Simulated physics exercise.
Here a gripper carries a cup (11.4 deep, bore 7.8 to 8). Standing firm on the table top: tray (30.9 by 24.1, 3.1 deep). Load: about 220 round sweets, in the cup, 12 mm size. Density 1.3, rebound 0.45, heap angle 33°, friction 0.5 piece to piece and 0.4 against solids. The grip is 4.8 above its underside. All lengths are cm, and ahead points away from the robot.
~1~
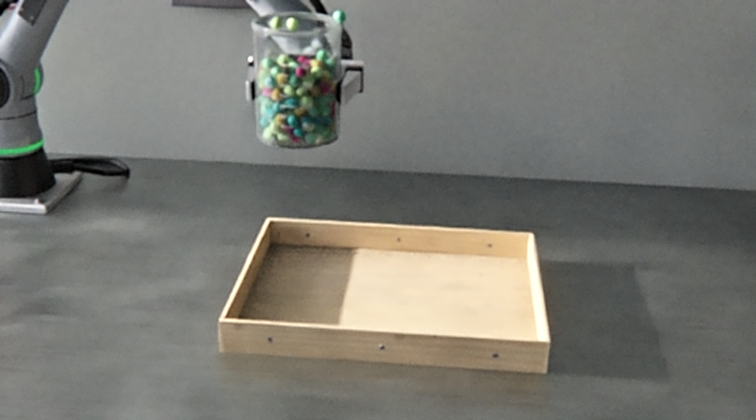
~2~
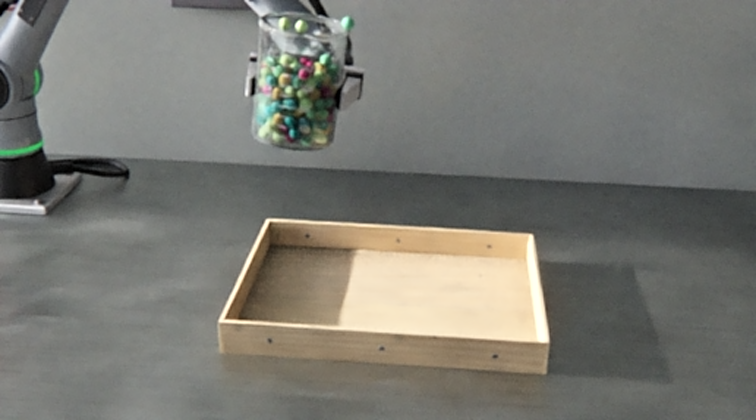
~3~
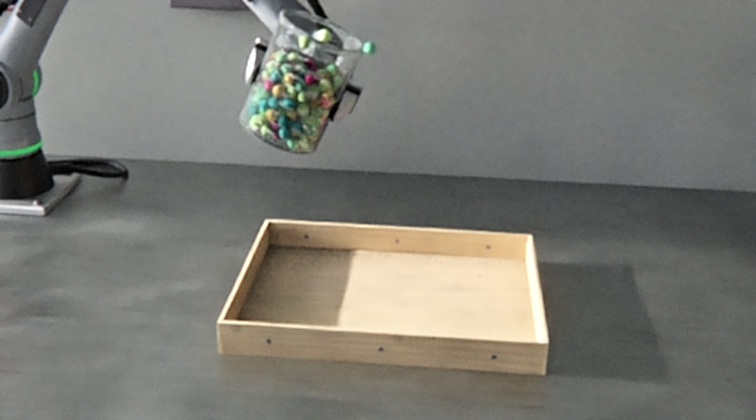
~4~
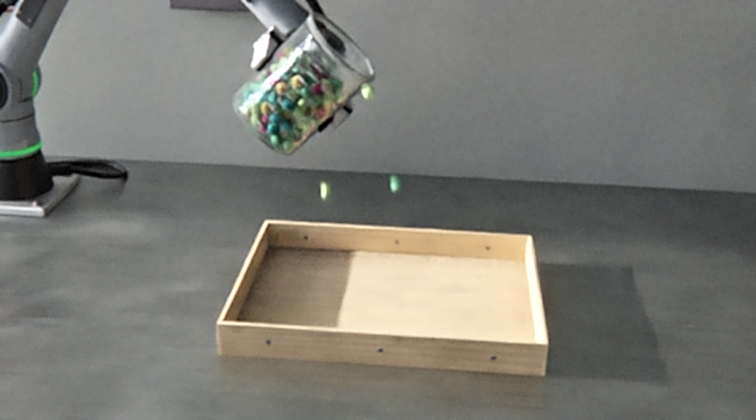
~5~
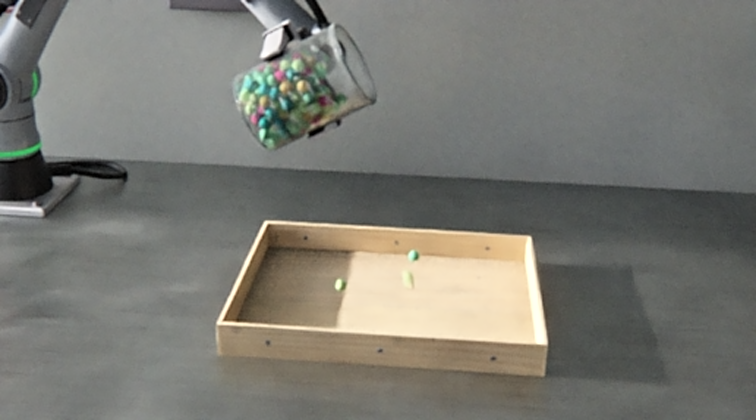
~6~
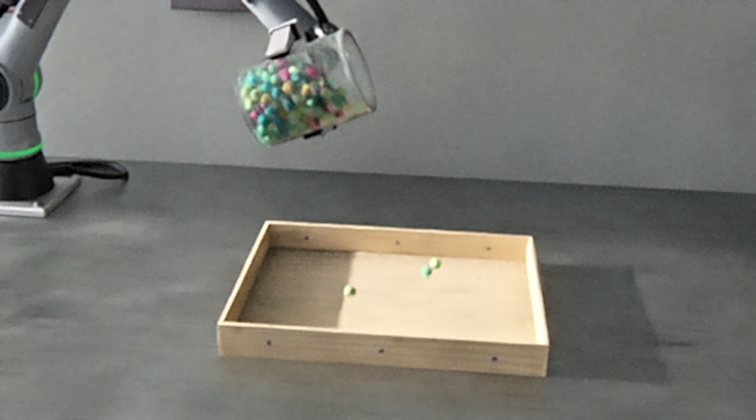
A robot arm tilted a clear cup of colorful round sweets over to the right above a shallow wooden tray, and three sweets dropped into the tray while the rest stayed in the cup.
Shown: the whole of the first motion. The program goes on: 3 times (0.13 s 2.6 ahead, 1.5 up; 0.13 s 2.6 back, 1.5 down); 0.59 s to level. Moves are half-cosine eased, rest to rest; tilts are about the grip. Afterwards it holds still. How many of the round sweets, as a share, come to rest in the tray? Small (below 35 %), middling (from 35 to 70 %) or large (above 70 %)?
A small share, below 35 %, ends in the tray.
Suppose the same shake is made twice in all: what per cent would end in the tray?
In that case some 10 per cent.
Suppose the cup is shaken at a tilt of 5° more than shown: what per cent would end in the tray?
It would be near 25 per cent.
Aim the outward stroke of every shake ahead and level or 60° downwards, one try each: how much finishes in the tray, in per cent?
Some 10 and 0 per cent.
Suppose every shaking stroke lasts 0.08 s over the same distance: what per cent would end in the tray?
Then about 40 per cent.
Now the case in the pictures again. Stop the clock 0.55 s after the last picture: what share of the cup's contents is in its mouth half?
Some 40 per cent.
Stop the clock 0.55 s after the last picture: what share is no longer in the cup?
Some 10 per cent.
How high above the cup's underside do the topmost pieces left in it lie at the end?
About 9.5 cm.
Then, 0.55 s after the last picture, tilted 67° forward, highest piece 25 above the table; 204 in the cup, 7 in the tray, 10 in flight or on a rim.
Then, 1.10 s after the last picture, tilted 30° forward, highest piece 28 above the table; 191 in the cup, 30 in the tray.
Then, 1.57 s after the last picture, level, highest piece 28 above the table; 191 in the cup, 30 in the tray.
Then, 2.62 s after the last picture, level, highest piece 28 above the table; 191 in the cup, 30 in the tray.
Final count, 191 in the cup, 30 in the tray. That is 14 % in the tray.
